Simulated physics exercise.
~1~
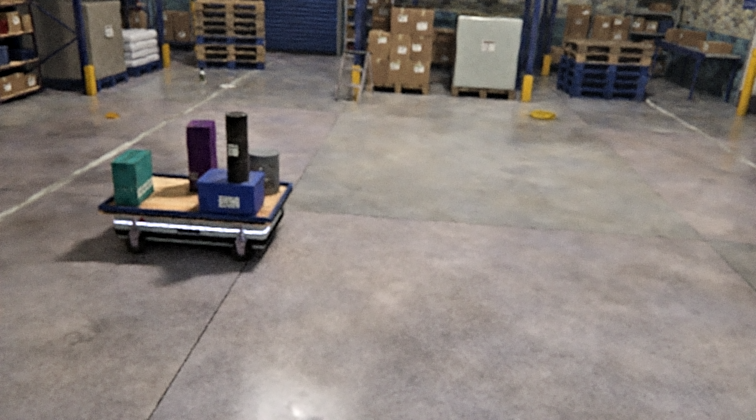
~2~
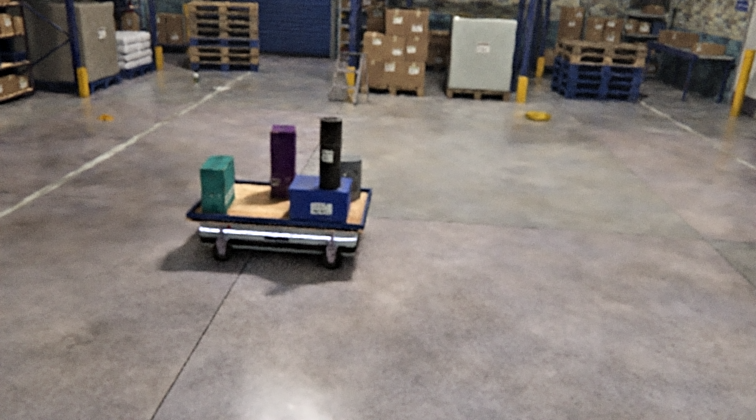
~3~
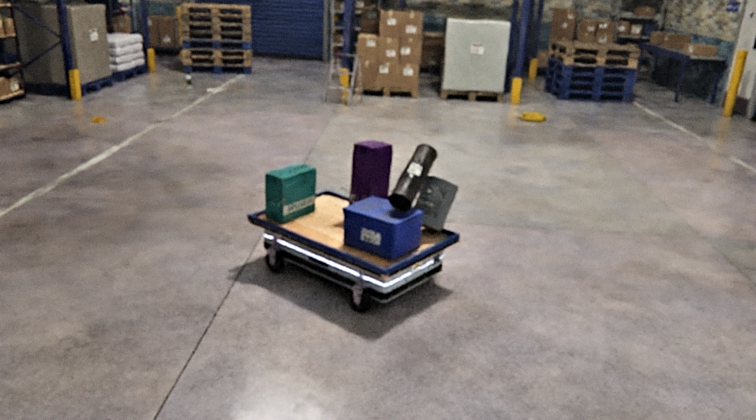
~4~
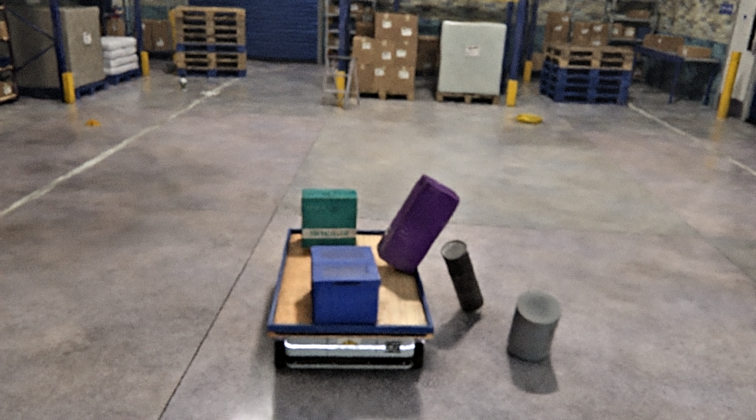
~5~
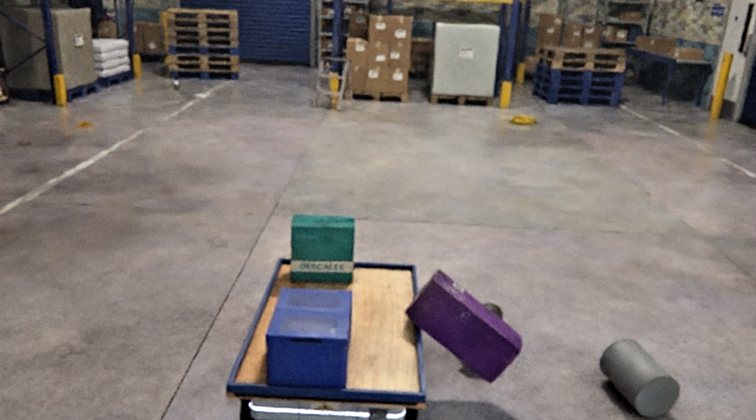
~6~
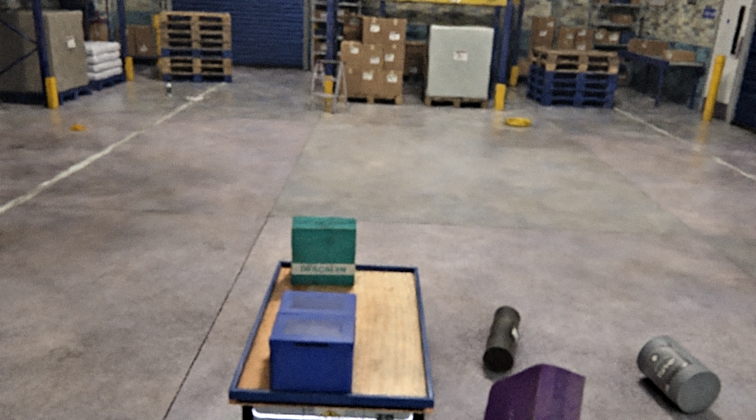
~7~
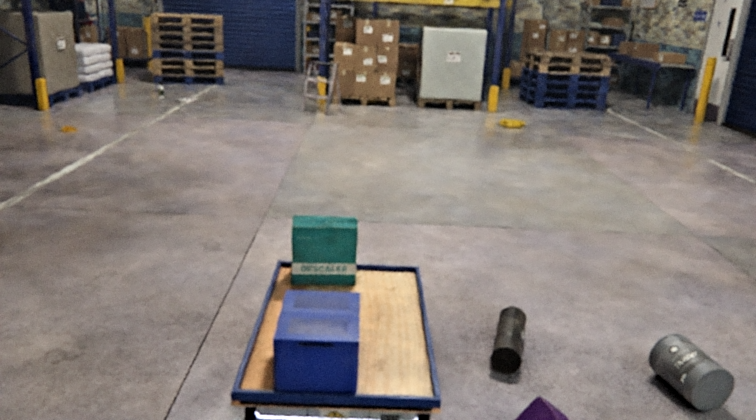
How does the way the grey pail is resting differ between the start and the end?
At the start the grey pail stands upright on the cart. At the end it lies on its side on the floor to the right of the cart.
